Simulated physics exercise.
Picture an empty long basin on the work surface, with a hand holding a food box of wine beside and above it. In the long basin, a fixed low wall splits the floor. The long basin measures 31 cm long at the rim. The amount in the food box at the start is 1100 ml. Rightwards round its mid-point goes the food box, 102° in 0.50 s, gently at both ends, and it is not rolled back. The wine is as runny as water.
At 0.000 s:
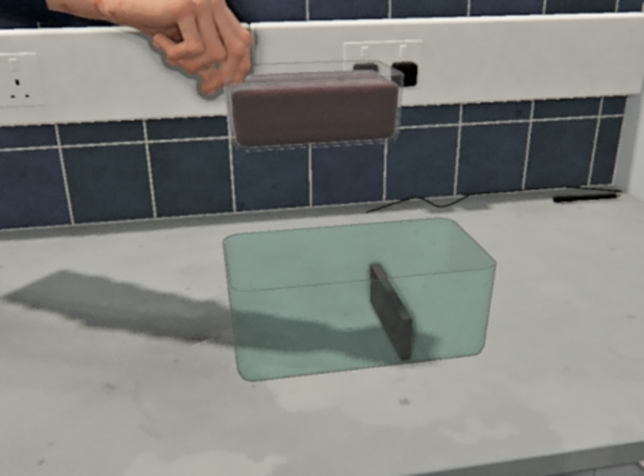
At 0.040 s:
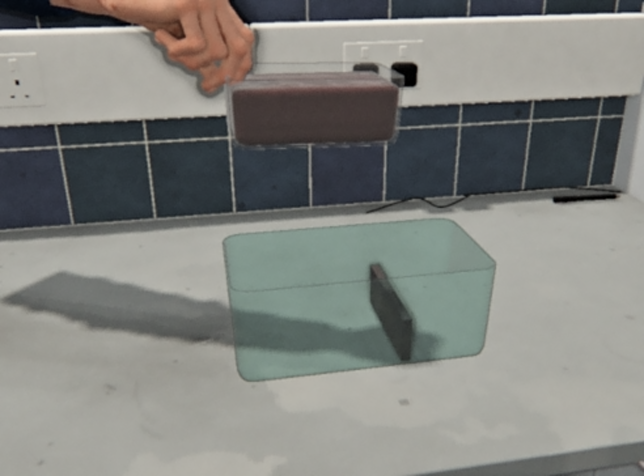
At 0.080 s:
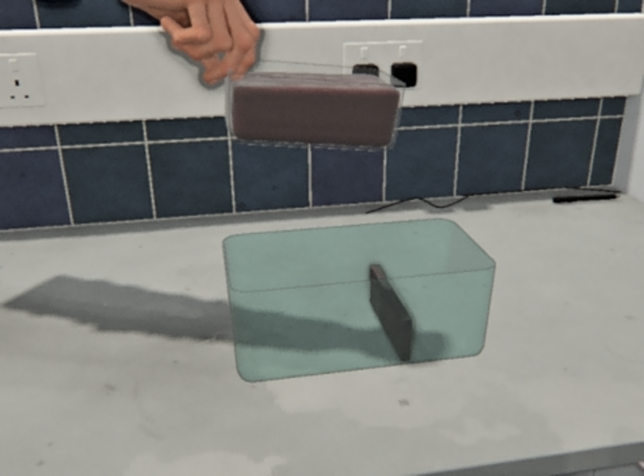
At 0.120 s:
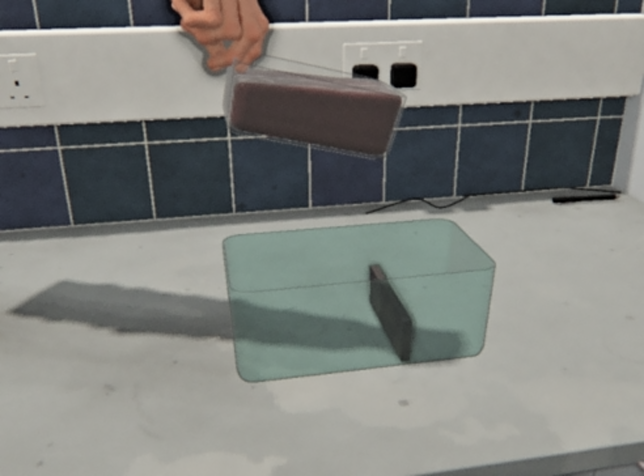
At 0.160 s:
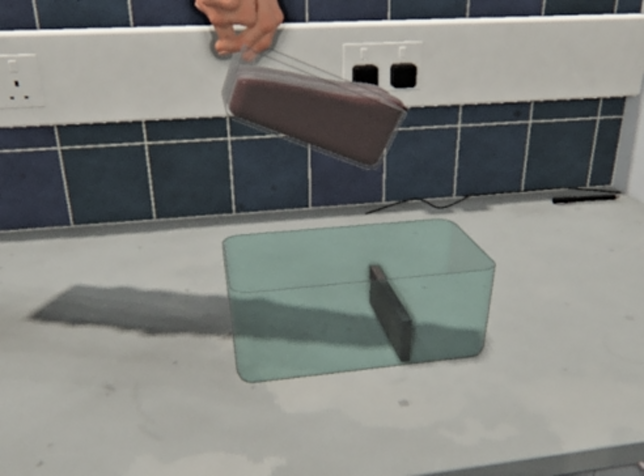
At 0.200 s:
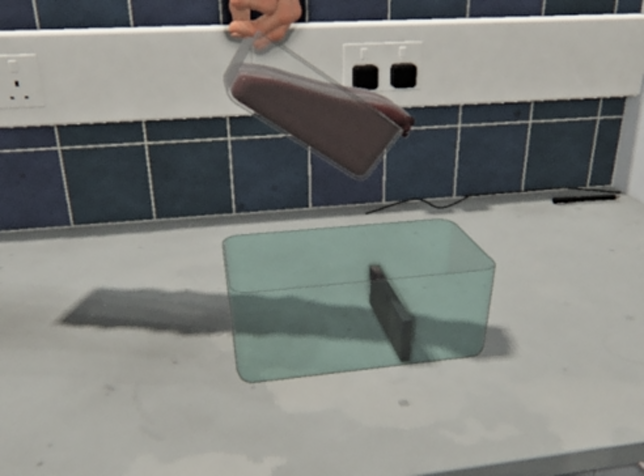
Above a pale worktop against blue tiles, a hand held a clear food box of dark red wine over a long greenish basin, then gradually tilted it rightwards until wine reached its right rim.
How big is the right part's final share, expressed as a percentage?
Some 68 per cent.
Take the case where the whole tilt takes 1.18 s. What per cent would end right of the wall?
Roughly 60 %.
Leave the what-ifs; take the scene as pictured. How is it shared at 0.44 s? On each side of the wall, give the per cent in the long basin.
Left about 0, right about 30.
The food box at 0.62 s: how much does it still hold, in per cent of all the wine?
About 3 per cent.
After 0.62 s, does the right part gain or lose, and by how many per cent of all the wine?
Net change: A rise of about 5 %.
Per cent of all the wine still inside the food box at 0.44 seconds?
Still held: Roughly 12 % of the total.
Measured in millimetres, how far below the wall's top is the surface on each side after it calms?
It's around 50 mm on the left side and around 6 mm on the right side.
By 0.44 s the tilt is 98° and 13 per cent is still to pour, 0 is left of the wall and 29 right of it.
By 0.62 s the tilt is 102° and 3 per cent is still to pour, 8 is left of the wall and 64 right of it.
By 0.80 s the tilt is 102° and 0 per cent is still to pour, 16 is left of the wall and 65 right of it.
By 1.00 s the tilt is 102° and 0 per cent is still to pour, 20 is left of the wall and 68 right of it.
At rest 20 per cent lies left of the wall, 68 right of it and 11 outside.
